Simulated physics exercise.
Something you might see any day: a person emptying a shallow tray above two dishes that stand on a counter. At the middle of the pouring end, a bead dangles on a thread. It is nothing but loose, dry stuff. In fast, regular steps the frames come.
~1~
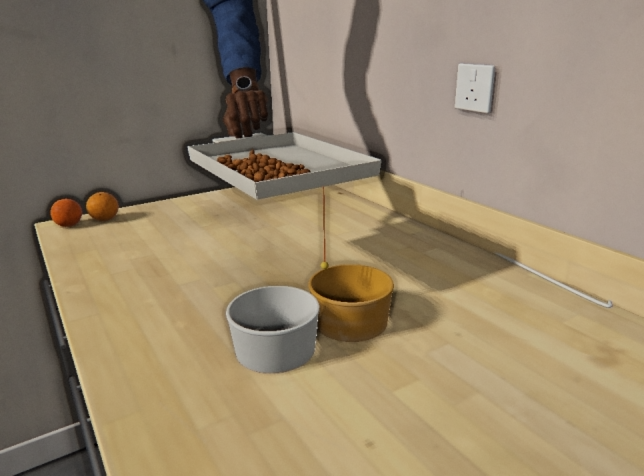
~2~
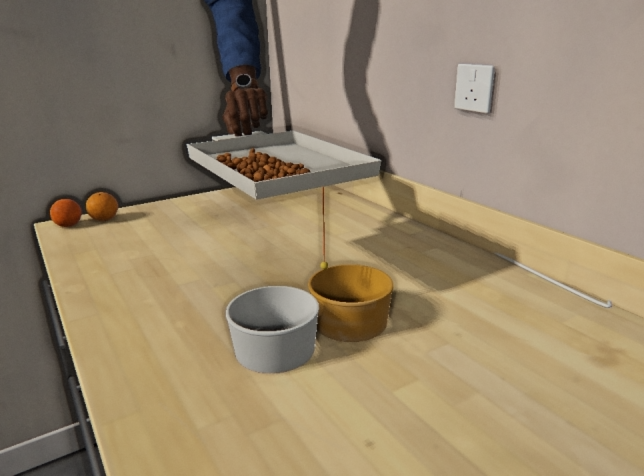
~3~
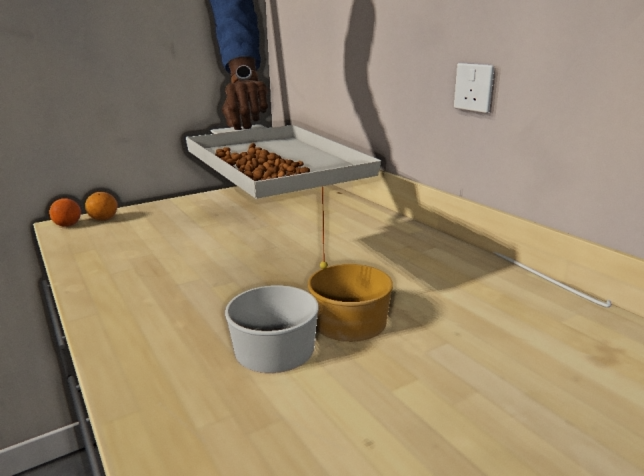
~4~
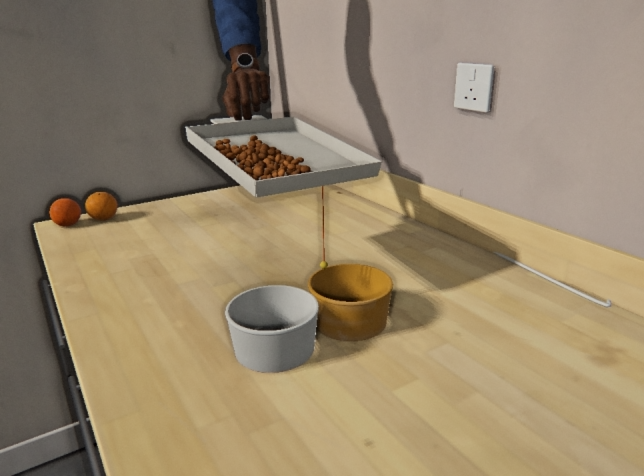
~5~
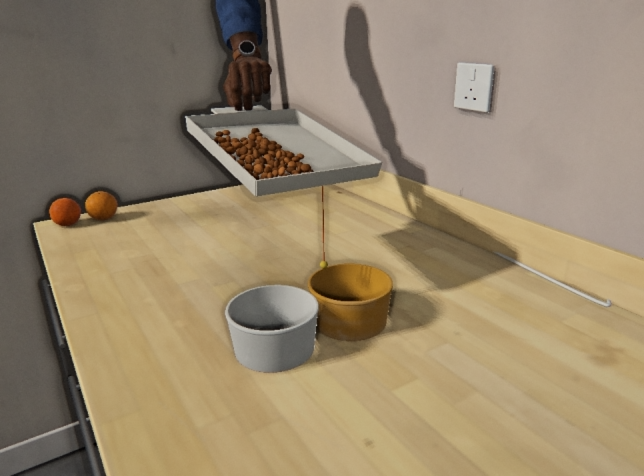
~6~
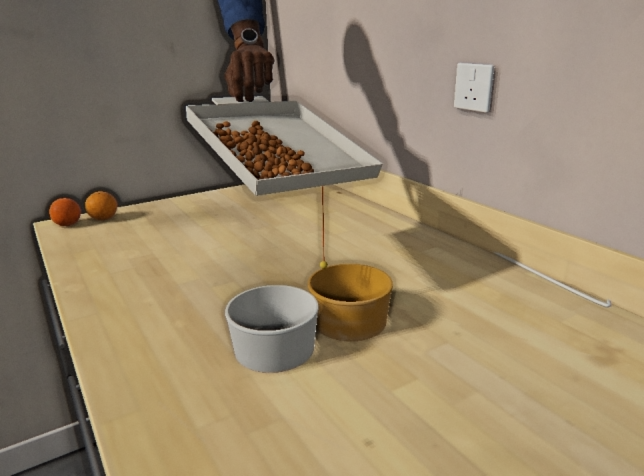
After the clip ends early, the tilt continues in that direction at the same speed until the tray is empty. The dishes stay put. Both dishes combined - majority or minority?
Most of what falls will go into the dishes.
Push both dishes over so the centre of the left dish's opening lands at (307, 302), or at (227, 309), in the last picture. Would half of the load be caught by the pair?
Result, first setup: The bulk; second setup: The minor share.
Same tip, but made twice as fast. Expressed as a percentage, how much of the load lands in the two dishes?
Close to 50 per cent.
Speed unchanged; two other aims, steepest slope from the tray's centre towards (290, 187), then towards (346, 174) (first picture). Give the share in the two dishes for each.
Close to 100 percent first and close to 30 percent second.
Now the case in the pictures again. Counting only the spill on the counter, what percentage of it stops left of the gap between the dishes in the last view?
Near 0 in a hundred.
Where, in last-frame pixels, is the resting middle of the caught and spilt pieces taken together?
Close to (362, 319).
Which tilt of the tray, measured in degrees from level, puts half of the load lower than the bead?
I'd say close to 105 degrees.
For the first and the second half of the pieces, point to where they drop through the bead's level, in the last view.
I'd say close to (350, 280) at first and close to (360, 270) later on.
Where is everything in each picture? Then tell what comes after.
The first picture shows corners of the pouring end (256, 182) and (379, 160), level; middle of the load (258, 170), bits of cat kibble; left dish (296, 346); right dish (376, 316); bead on its thread (325, 266).
The second picture shows corners of the pouring end (256, 182) and (379, 160), level; middle of the load (257, 169).
The third picture shows corners of the pouring end (256, 181) and (379, 160), tipped barely, lowest at the right corner; middle of the load (256, 164).
The fourth picture shows corners of the pouring end (256, 180) and (380, 161), tipped a little, lowest at the right corner; middle of the load (256, 159).
The fifth picture shows corners of the pouring end (257, 180) and (380, 162), tipped a little, lowest at the right corner; middle of the load (257, 154).
The sixth picture shows corners of the pouring end (258, 180) and (381, 163), tipped a little, lowest at the right corner; middle of the load (257, 150); left dish (295, 345); right dish (375, 315).
Just after the last frame, tray tipped steeply; every one on the tray.
A moment on, tray tipped right over; the larger part on the tray; just a few in the left dish; about a tenth in the right dish; about a tenth outside both; about a tenth in the air.
Further on, tray tipped past a quarter turn; about a tenth in the left dish; roughly two thirds in the right dish; roughly a third outside both; just a few in the air.
When it is over, tray tipped past a quarter turn; about a tenth in the left dish; roughly two thirds in the right dish; roughly a third outside both.
